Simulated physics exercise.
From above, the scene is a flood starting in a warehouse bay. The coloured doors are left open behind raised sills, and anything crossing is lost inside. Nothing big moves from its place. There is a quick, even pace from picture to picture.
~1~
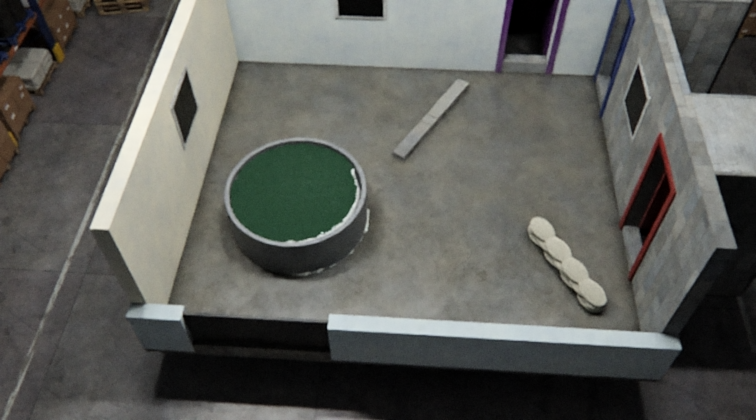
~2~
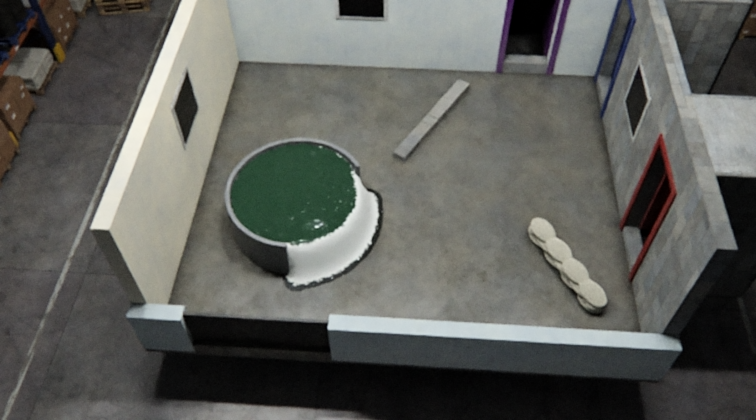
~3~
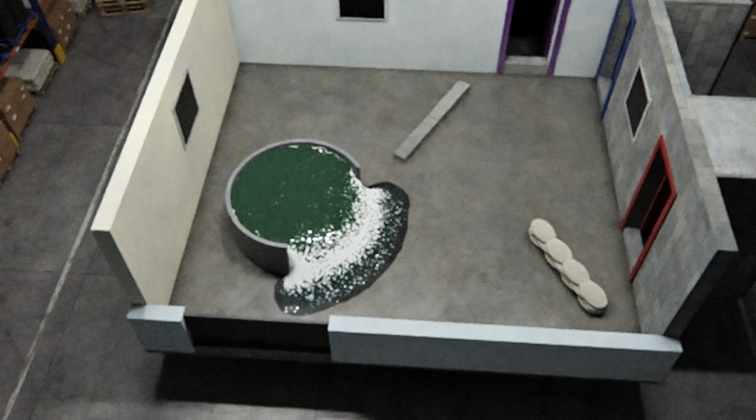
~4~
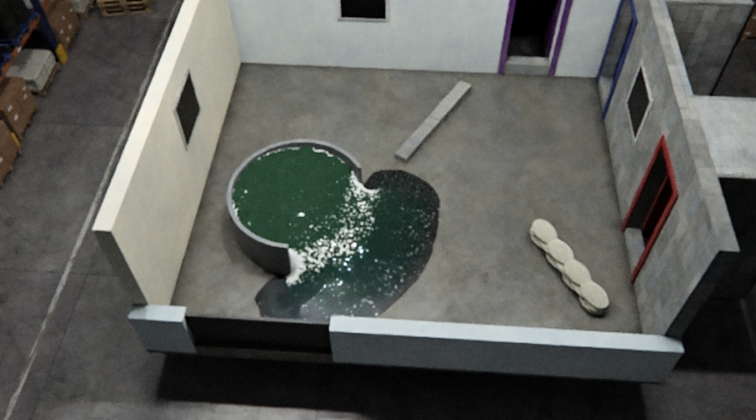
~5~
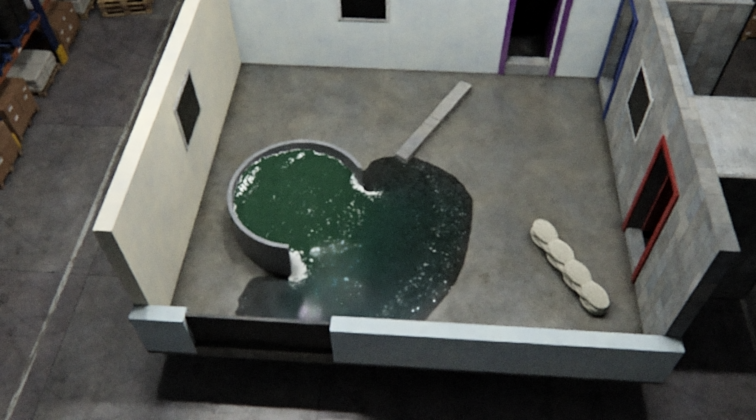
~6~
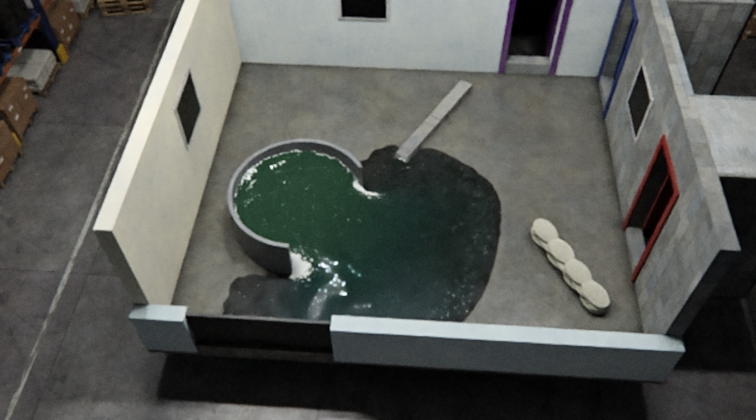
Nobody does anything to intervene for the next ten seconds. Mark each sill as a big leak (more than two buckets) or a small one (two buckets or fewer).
Blue door: Small; red door: Small; purple door: Small.
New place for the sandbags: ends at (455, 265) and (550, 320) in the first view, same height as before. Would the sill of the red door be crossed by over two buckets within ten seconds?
Note - red door: Above.
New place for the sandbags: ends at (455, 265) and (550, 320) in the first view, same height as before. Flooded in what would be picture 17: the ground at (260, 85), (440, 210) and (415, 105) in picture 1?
Spot by spot: Untouched, inundated, untouched.
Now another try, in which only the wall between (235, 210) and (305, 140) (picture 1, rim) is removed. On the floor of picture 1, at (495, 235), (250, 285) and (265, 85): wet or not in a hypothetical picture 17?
In the order given: Untouched, swamped and swamped.
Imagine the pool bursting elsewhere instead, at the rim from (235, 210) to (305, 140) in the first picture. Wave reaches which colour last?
Answer: The red door.
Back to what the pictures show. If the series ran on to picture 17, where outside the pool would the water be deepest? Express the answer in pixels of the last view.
At about (642, 358).
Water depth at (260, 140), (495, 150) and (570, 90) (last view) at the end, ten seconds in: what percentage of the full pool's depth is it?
First spot roughly 10 %, second 10 %, third 16 %.
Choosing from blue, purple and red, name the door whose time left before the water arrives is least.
Answer: The door marked red.
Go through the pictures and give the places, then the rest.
In the first picture, the round tank at (296, 192) is whole and still.
In the second picture, the front is at (291, 285), out from the gap at (351, 239).
In the third picture, the front is at (284, 305), out from the gap at (352, 241).
In the fourth picture, the front is at a hidden place, out from the gap at (353, 243).
In the fifth picture, the front is at (459, 188), out from the gap at (354, 244).
In the sixth picture, water pours out at (354, 243) and has run to (490, 192).
A moment on, water covers 40 % of the floor; the blue door not reached, the red door not reached, the purple door not reached.
Next, water covers 50 % of the floor; the blue door not reached, the red door wet at the sill, nothing in, the purple door not reached.
Then, water covers 55 % of the floor; the blue door wet at the sill, nothing in, the red door under two buckets in, the purple door wet at the sill, nothing in.
Later, water covers 80 % of the floor; the blue door wet at the sill, nothing in, the red door under two buckets in, the purple door wet at the sill, nothing in.
In the end, water covers 95 % of the floor; the blue door wet at the sill, nothing in, the red door under two buckets in, the purple door wet at the sill, nothing in.
